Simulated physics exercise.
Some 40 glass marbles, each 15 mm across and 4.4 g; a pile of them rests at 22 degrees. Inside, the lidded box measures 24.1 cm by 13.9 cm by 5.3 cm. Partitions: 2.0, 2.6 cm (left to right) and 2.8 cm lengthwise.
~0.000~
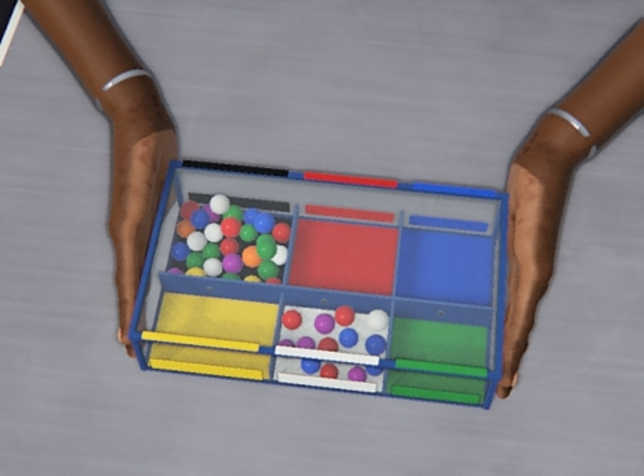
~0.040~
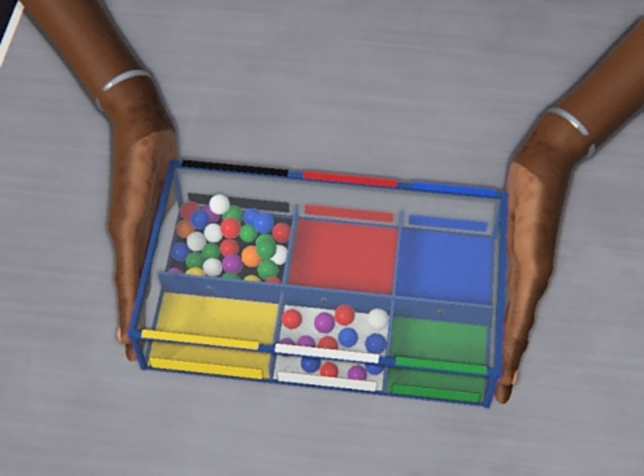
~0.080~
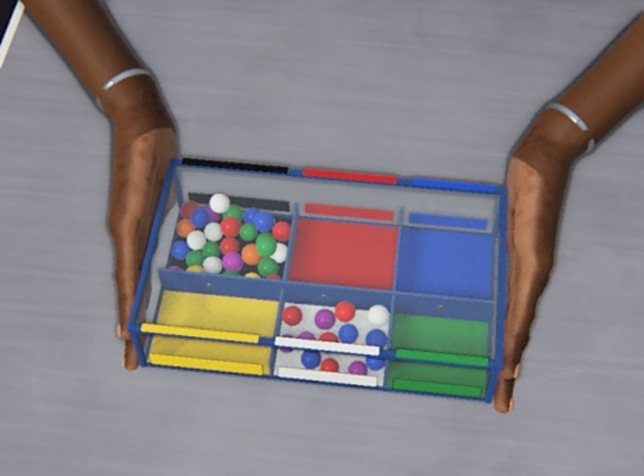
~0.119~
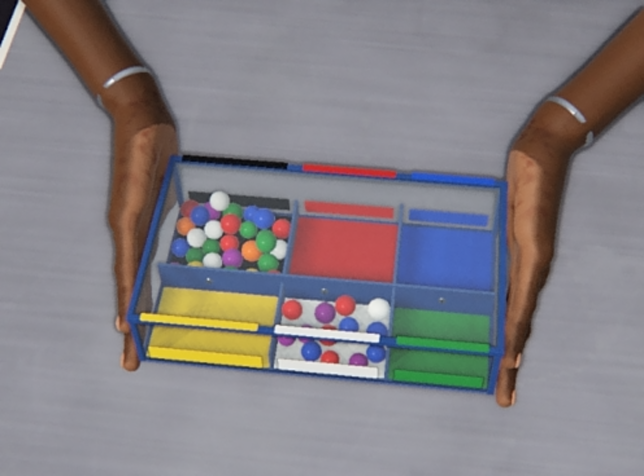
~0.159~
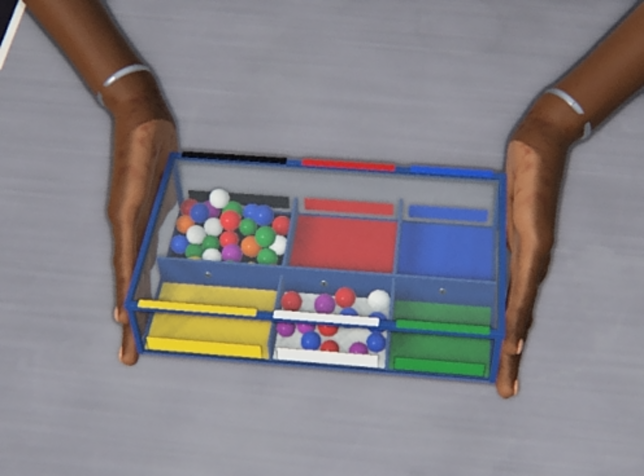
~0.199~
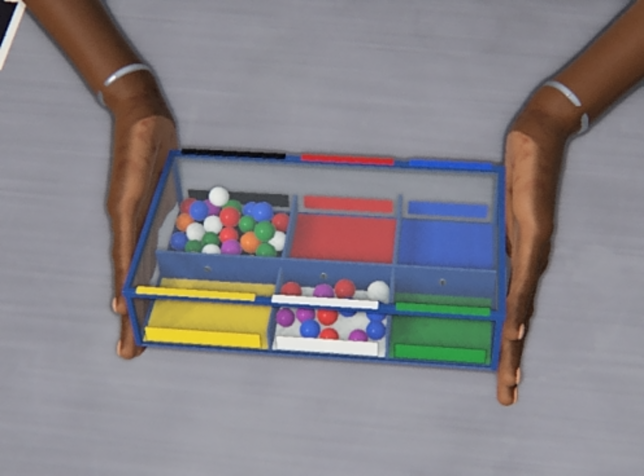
Two hands hold a clear, sectioned box of colourful marbles and gradually tilt it.
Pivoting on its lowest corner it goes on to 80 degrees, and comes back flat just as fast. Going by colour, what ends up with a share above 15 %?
Red compartment: Below; blue compartment: Below; green compartment: Below; yellow compartment: Below; white compartment: Above; black compartment: Above.
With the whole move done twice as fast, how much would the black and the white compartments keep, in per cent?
Black 80, white 5.
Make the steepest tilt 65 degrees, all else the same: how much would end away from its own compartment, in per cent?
Some 0 per cent.
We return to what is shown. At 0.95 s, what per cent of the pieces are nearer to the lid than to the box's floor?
Roughly 0 per cent.
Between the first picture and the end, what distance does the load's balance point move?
Roughly 1.0 cm.
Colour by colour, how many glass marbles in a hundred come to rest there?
Red 0, blue 0, green 0, yellow 0, white 25, black 70.
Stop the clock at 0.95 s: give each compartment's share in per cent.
Red 0; blue 0; green 0; yellow 0; white 30; black 70.
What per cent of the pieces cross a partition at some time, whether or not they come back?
About 5 per cent.
After 0.95 s, tilt 80 degrees; white 30 %, black 70 %.
Then, at 1.45 s, tilt 36 degrees; white 25 %, black 70 %.
Then, at 2.02 s, tilt 0 degrees; white 25 %, black 70 %.
At rest (2.6 s), red 0 %, blue 0 %, green 0 %, yellow 0 %, white 25 %, black 70 %.
